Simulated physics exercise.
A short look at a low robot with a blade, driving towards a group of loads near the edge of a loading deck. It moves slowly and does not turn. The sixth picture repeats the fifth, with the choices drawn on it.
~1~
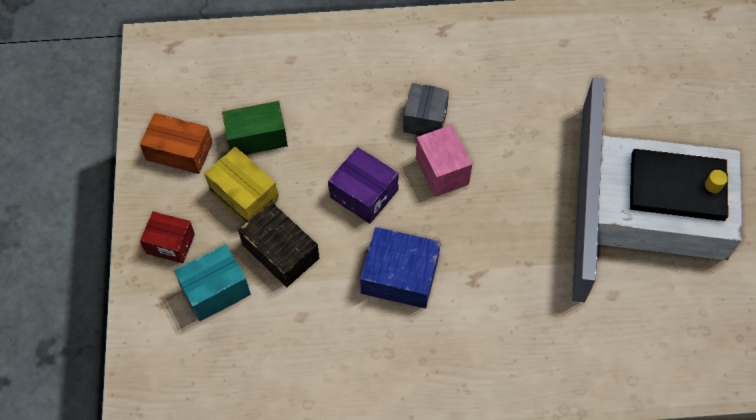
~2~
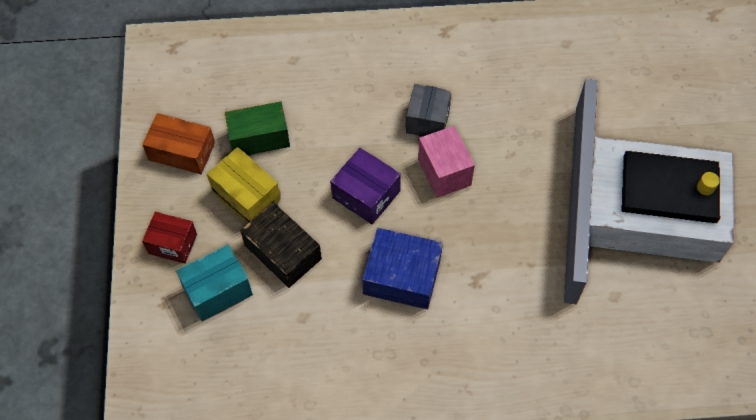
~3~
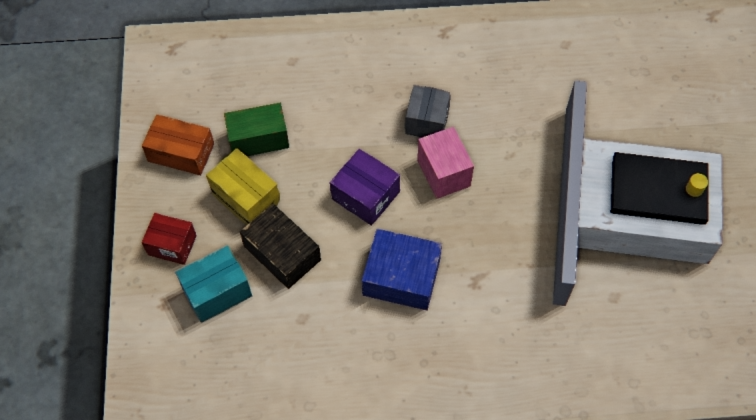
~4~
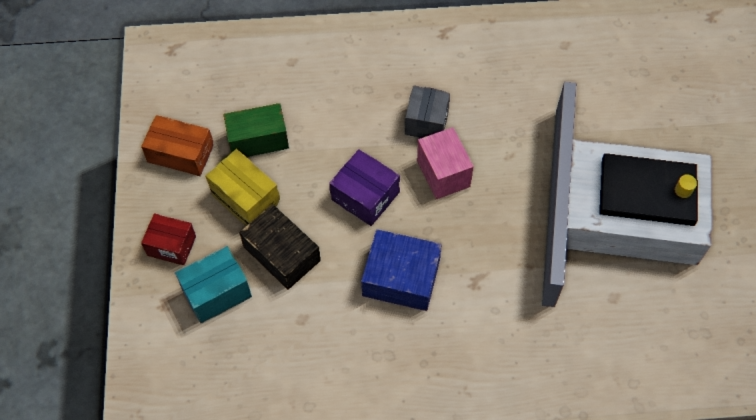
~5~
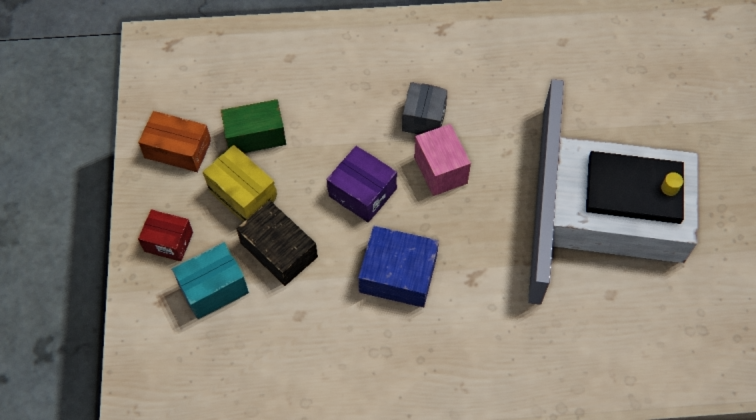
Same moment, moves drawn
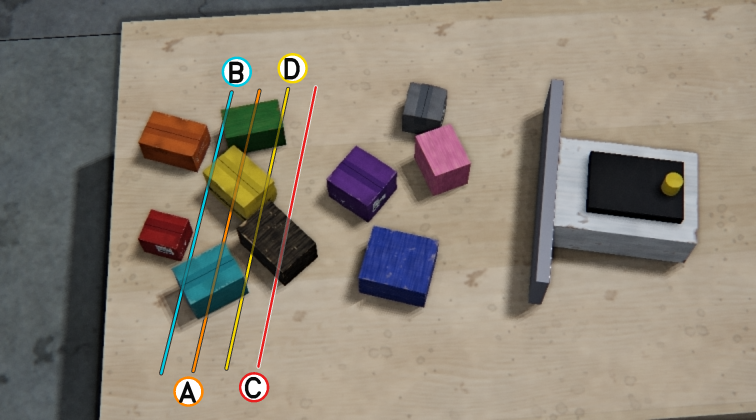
The clip opens on a pale wooden deck seen from above, with ten coloured boxes scattered at left and centre and a white robot with a grey blade at right. The robot then creeps left in a straight line, narrowing the gap slightly, while the boxes stay in place, untouched.
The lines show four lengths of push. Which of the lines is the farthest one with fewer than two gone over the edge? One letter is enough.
It should halt at A.
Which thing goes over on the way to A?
The red parcel goes over.
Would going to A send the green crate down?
No.
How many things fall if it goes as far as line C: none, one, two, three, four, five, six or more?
The count is none.
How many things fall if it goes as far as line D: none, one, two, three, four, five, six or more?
In all, none.
On the copy, A at (229, 221); B at (199, 223); C at (289, 217); D at (259, 219).
On A. First, robot (513, 192); grey parcel (420, 110); blue crate (384, 268).
Then, robot (397, 199); turquoise box (179, 288); black crate (212, 230).
Finally, robot (304, 205); red parcel over the edge; turquoise box (114, 293); one fallen.
By contrast, B drops four; C is within the limit but short; D is within the limit but short.
